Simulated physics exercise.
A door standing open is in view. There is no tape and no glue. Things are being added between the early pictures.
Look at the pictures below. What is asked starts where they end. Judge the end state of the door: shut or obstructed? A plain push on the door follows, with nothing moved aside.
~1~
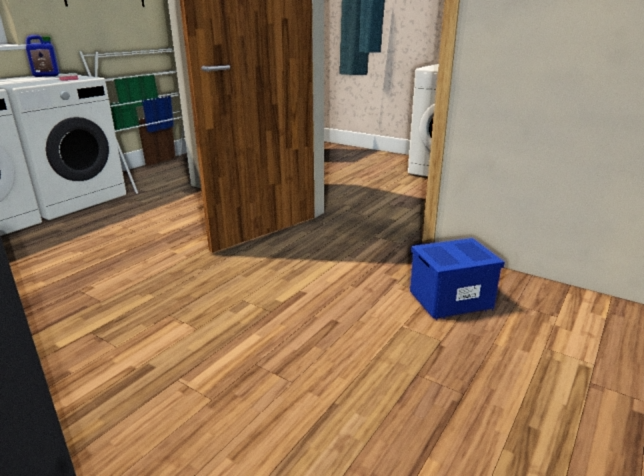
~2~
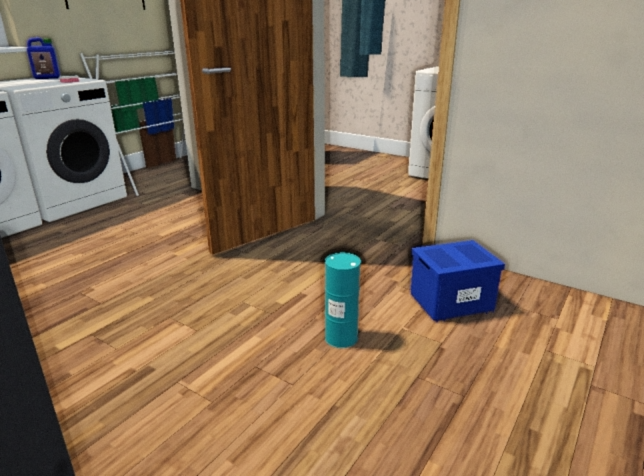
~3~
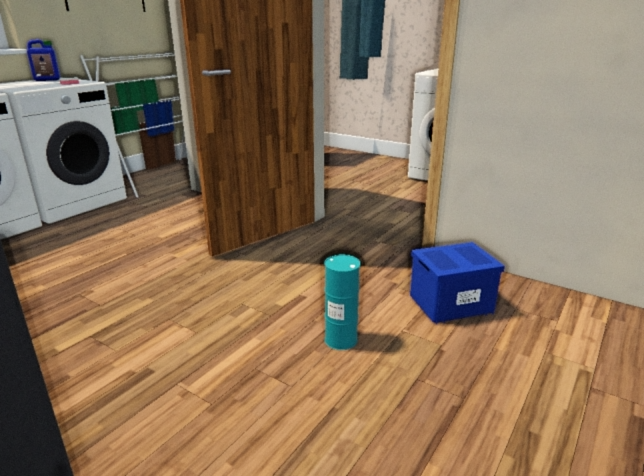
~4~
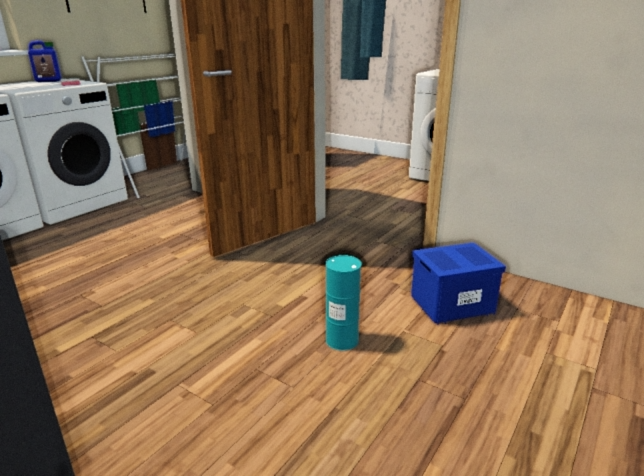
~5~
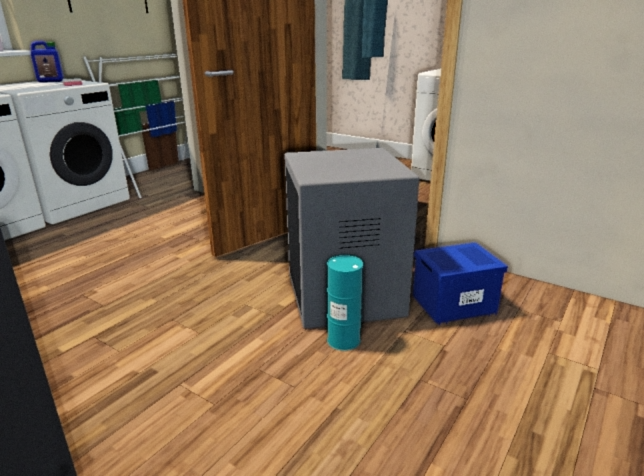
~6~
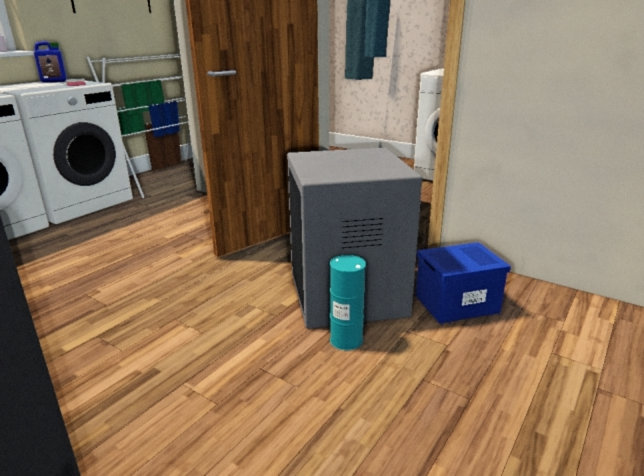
The door's path is barred.
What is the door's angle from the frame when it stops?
Close to 65 degrees, I'd say.
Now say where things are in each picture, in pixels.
In the first frame, door wide open and still.
In the second frame, door wide open and still; turquoise canister (342, 301); blue tote (454, 280).
In the third frame, door wide open and still; turquoise canister (342, 303); blue tote (454, 282).
In the fourth frame, door wide open and still; turquoise canister (343, 303); blue tote (455, 282).
In the fifth frame, door wide open and still; turquoise canister (344, 303); blue tote (457, 282).
In the sixth frame, door wide open and still; grey appliance (348, 234); turquoise canister (347, 303).
Then, 0.30 s later than the last frame, door at 98°.
Then, 0.50 s later than the last frame, door at 84°.
Then, 0.60 s later than the last frame, door at 75°.
Then, 0.70 s later than the last frame, door at 67°.
When it is over, door at 67°; all 3 as before. End places, in pixels of the last picture, grey appliance near (349, 234).
